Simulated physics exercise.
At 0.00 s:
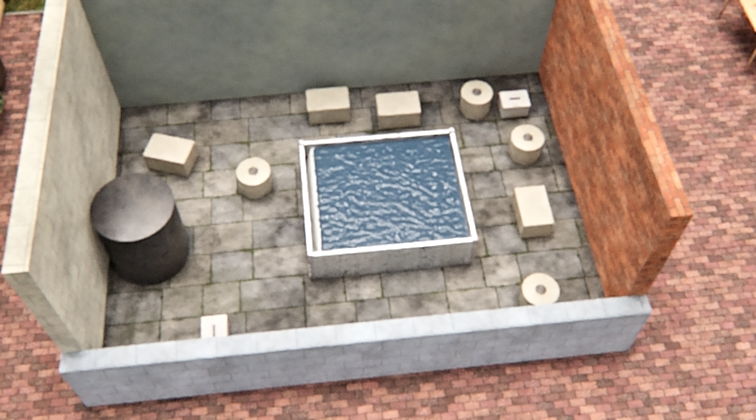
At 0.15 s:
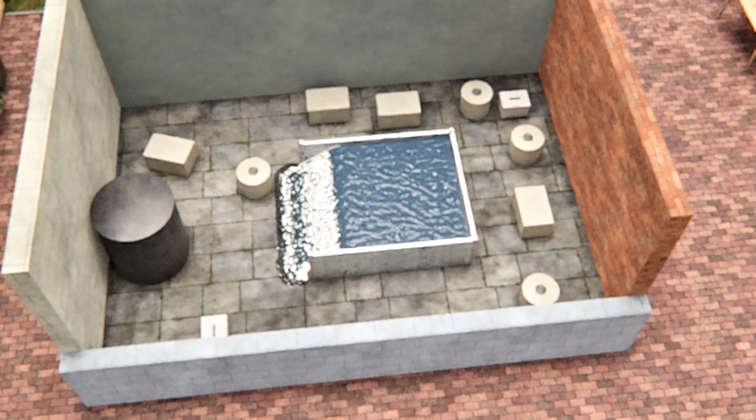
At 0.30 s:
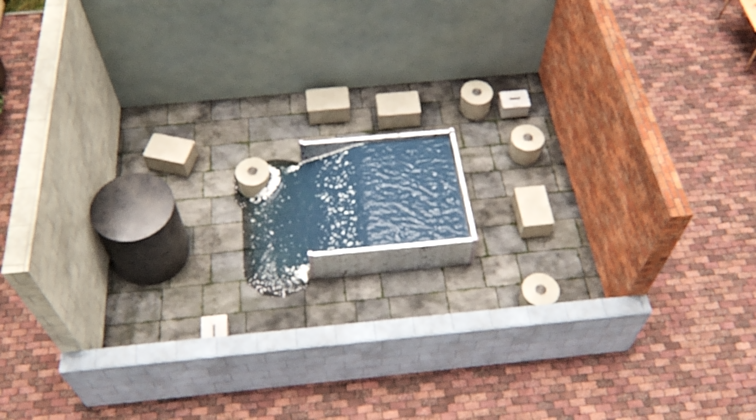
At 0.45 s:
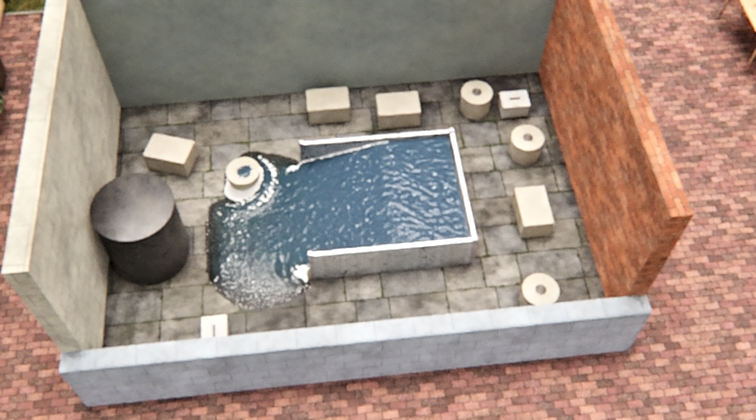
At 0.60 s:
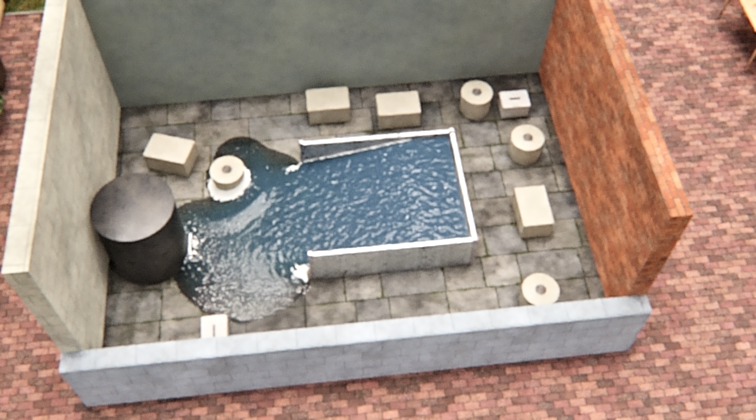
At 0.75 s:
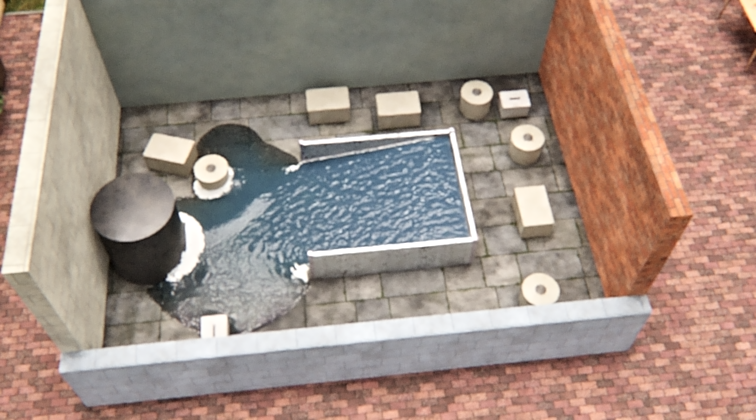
In a walled, stone-paved yard, a low rectangular tank of rippling water stands among pale blocks and round tubs. Its left side gives way and water gushes out in white foam, spreading left across the paving. The water surrounds the nearest tub, pushes it leftward, and washes against the large dark cylinder.
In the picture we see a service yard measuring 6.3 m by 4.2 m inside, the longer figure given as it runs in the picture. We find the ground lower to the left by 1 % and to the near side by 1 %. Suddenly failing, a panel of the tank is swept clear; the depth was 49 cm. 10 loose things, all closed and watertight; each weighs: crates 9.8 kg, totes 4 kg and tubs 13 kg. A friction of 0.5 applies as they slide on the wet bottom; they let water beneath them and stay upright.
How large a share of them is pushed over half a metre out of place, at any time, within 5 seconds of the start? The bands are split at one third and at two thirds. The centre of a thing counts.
It falls between one and two thirds.
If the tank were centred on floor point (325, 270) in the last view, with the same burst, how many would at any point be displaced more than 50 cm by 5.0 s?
4.
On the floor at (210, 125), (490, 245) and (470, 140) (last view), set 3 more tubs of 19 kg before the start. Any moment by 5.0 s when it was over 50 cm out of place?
The first comes out beyond the limit, the second within the limit, the third within the limit.
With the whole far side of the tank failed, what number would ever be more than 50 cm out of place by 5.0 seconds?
That gives 7 of them.
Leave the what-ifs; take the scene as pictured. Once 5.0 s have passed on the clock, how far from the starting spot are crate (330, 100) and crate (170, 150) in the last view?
80 cm and 250 cm.
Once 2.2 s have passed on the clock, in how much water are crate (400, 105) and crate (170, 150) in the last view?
First roughly 0 cm, second roughly 25 cm.
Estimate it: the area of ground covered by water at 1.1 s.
Roughly 10.5 m2.
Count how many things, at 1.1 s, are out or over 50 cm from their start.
My count gives 1.
After 1.1 s 1 of 10 are over 50 cm from their spots; 0 afloat.
After 2.2 s 3 of 10 are over 50 cm from their spots; 3 afloat.
After 3.5 s 2 of 10 are over 50 cm from their spots; 3 afloat.
After 5.0 s 4 of 10 are over 50 cm from their spots, and 4 have been at some point; 3 afloat.
